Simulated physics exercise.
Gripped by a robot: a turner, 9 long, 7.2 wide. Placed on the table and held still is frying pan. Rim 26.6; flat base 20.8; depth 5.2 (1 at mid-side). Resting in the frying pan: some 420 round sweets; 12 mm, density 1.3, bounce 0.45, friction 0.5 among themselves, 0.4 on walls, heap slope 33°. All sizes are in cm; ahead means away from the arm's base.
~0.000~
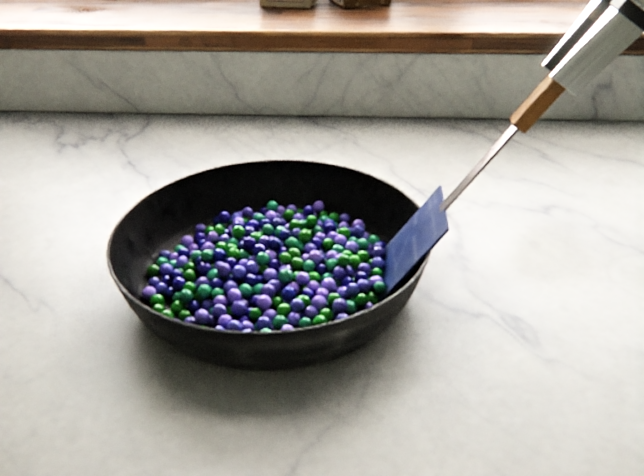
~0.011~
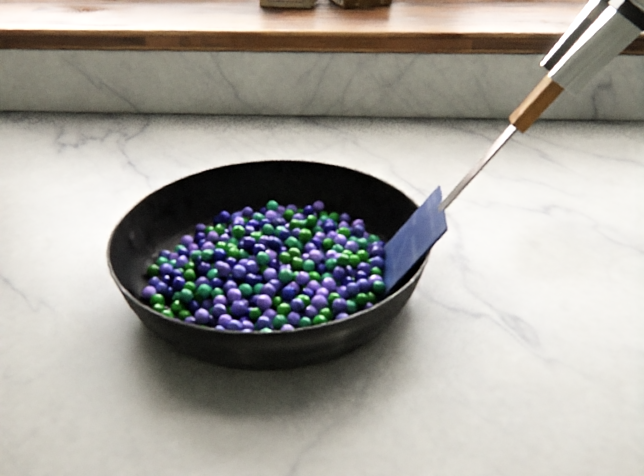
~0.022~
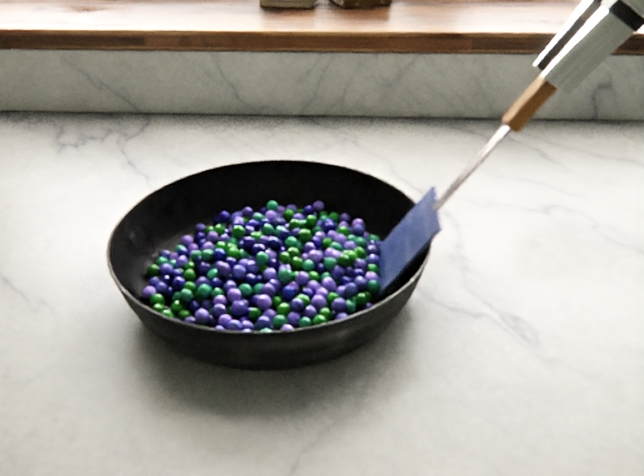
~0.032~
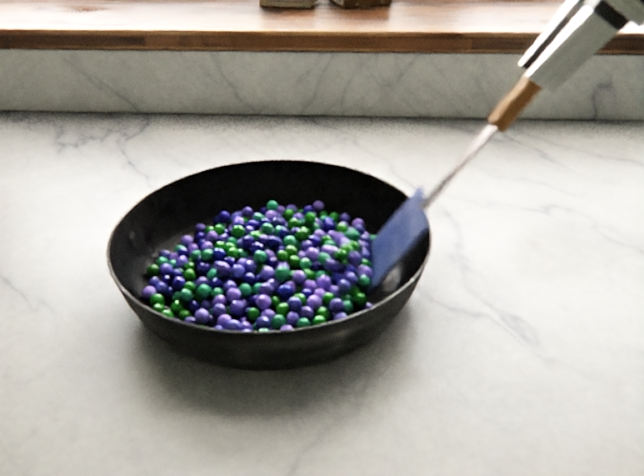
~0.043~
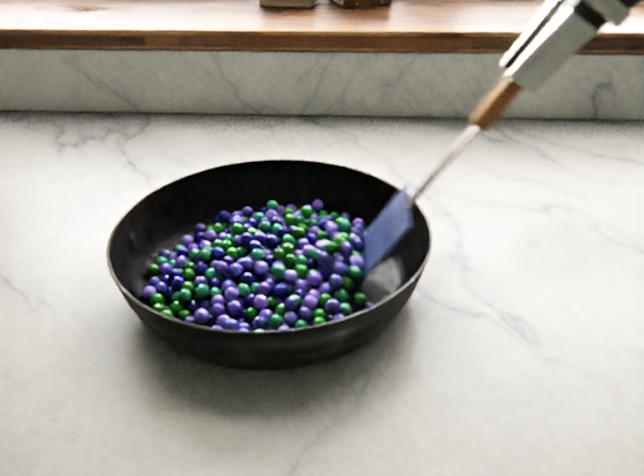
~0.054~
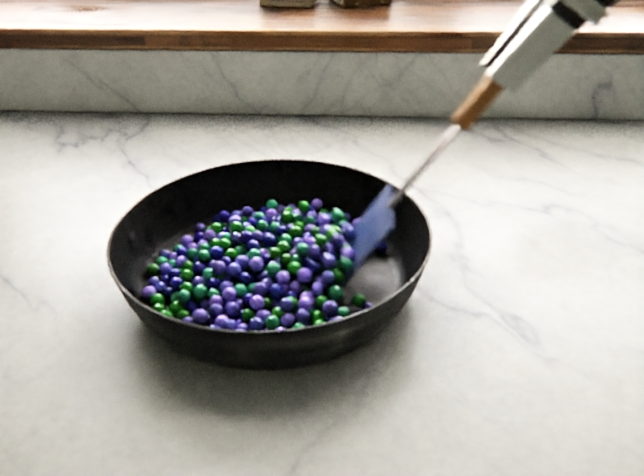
At the start, a robot arm holds a blue turner against the right side of a black frying pan filled with purple, blue and green round sweets. The turner barely shifts at first, then sweeps left through the pan, pushing the nearby sweets together and leaving bare pan behind it.
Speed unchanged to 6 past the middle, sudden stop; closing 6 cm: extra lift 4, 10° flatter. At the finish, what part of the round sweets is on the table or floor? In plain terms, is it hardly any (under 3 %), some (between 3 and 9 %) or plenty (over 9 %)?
Plenty - over 9 %.
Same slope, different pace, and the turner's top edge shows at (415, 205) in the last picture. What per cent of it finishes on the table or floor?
Estimate: Close to 0 %.
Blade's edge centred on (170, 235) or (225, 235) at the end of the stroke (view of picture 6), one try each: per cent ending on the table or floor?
First try roughly 15 percent, second roughly 10 percent.
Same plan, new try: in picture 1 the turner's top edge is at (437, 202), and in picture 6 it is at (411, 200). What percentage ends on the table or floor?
Roughly 0 percent ends up there.
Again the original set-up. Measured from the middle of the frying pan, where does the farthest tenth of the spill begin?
About 80 cm.
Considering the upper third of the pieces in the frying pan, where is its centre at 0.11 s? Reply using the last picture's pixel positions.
Around (250, 249).
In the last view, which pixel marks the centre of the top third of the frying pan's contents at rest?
(186, 255).
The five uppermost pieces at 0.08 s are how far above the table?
Height: Approx. 6 cm.
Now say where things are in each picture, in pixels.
In the first frame, turner top edge at (445, 206), sloping 56°; upper third of the load around (274, 260), from x 150 to 380, top at y 205; 421 in the frying pan.
In the second frame, turner top edge at (443, 206), sloping 56°; upper third of the load around (276, 260), from x 150 to 380, top at y 205.
In the third frame, turner top edge at (437, 206), sloping 56°; upper third of the load around (282, 259), from x 150 to 380, top at y 205.
In the fourth frame, turner top edge at (424, 205), sloping 56°; upper third of the load around (283, 257), from x 150 to 380, top at y 205.
In the fifth frame, turner top edge at (408, 205), sloping 56°; upper third of the load around (291, 257), from x 150 to 380, top at y 205.
In the sixth frame, turner top edge at (391, 204), sloping 56°; upper third of the load around (289, 253), from x 150 to 380, top at y 205; 421 in the frying pan.
By 0.08 s, sloping 56°, highest piece 7 above the table; 421 in the frying pan.
By 0.11 s, sloping 53°, highest piece 8 above the table; 421 in the frying pan.
By 0.32 s, sloping 46°, highest piece 8 above the table; 367 in the frying pan, 49 on the table or floor, 5 on the blade or in flight.
By 1.37 s, sloping 46°, highest piece 4 above the table; 367 in the frying pan, 54 on the table or floor.
Final count, 367 in the frying pan, 54 on the table or floor. That is 13 % on the table or floor.
